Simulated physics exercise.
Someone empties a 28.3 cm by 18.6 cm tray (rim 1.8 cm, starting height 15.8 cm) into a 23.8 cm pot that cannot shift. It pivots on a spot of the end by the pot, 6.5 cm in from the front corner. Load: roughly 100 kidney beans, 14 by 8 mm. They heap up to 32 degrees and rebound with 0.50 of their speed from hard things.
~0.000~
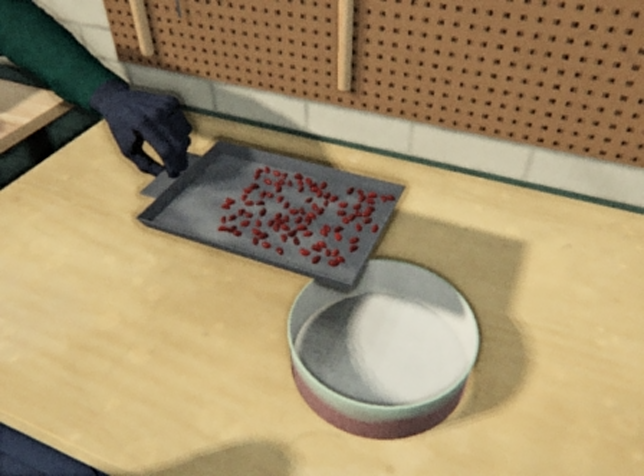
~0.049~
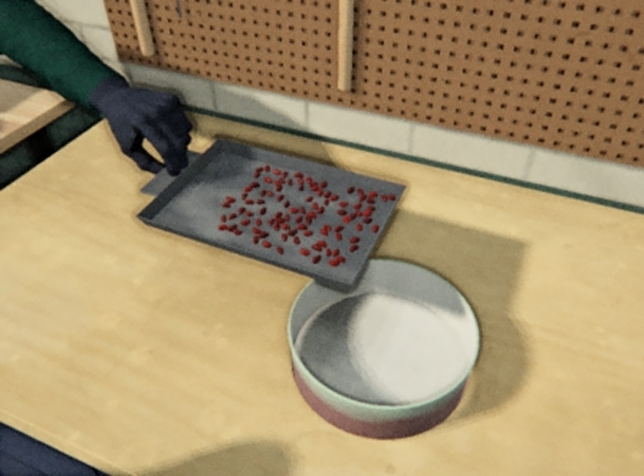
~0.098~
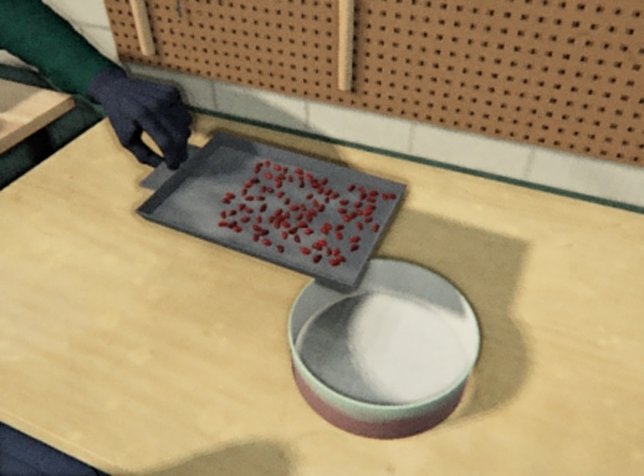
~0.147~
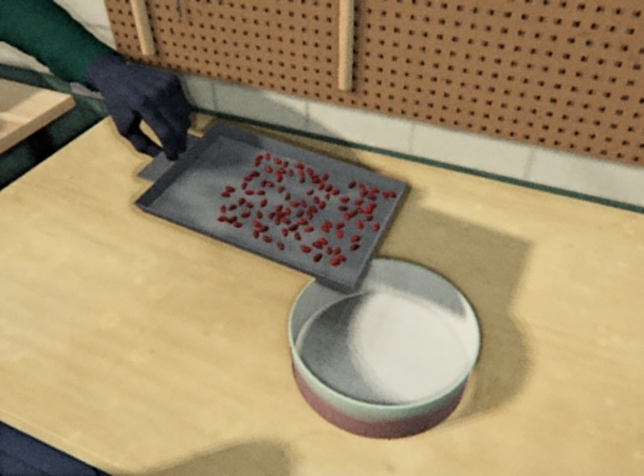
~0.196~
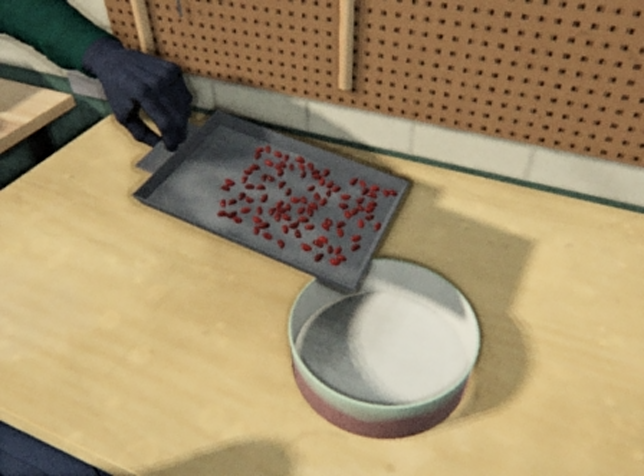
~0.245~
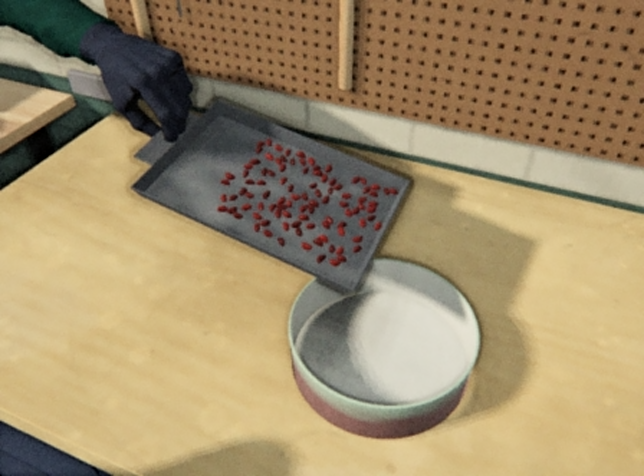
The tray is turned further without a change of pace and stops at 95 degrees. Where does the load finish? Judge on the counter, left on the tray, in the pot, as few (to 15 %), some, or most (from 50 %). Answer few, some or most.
Counter few, tray few, pot most.
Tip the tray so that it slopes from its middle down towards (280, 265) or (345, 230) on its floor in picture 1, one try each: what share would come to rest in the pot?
Some 90 and 75 per cent.
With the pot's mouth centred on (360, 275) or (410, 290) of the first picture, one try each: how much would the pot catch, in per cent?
Some 80 and 75 per cent.
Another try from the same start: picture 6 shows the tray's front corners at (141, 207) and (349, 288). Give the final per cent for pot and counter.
Pot 90, counter 10.
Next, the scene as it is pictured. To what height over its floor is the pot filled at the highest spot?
Roughly 1.0 cm.
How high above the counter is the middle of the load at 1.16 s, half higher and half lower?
Roughly 16 cm.
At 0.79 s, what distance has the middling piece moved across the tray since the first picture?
Roughly 10 cm.
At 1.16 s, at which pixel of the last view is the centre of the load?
Around (367, 274).
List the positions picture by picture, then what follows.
The first frame shows tray tilt 0 degrees, front corners at (144, 216) and (348, 278); middle of the pieces at (302, 211); pot at (382, 324).
The second frame shows tray tilt 1 degrees, front corners at (144, 214) and (349, 278); middle of the pieces at (302, 210).
The third frame shows tray tilt 3 degrees, front corners at (143, 209) and (350, 279); middle of the pieces at (303, 208).
The fourth frame shows tray tilt 6 degrees, front corners at (142, 201) and (350, 280), lowest corner right front; middle of the pieces at (303, 204).
The fifth frame shows tray tilt 10 degrees, front corners at (140, 193) and (351, 282), lowest corner right front; middle of the pieces at (304, 200).
The sixth frame shows tray tilt 13 degrees, front corners at (139, 186) and (351, 283), lowest corner right front; middle of the pieces at (305, 197); pot at (383, 324). Its pace works out near 70 degrees a second.
Then, at 0.79 s, tilt 51 degrees; the tray holds 100 %, the pot 0 %.
Then, at 1.16 s, tilt 78 degrees; the tray holds 65 %, the pot 25 %.
After 1.62 s, tilt 95 degrees; the tray holds 0 %, the pot 100 %.
By 2.3 s all is still; counter 0 %, tray 0 %, pot 100 %.
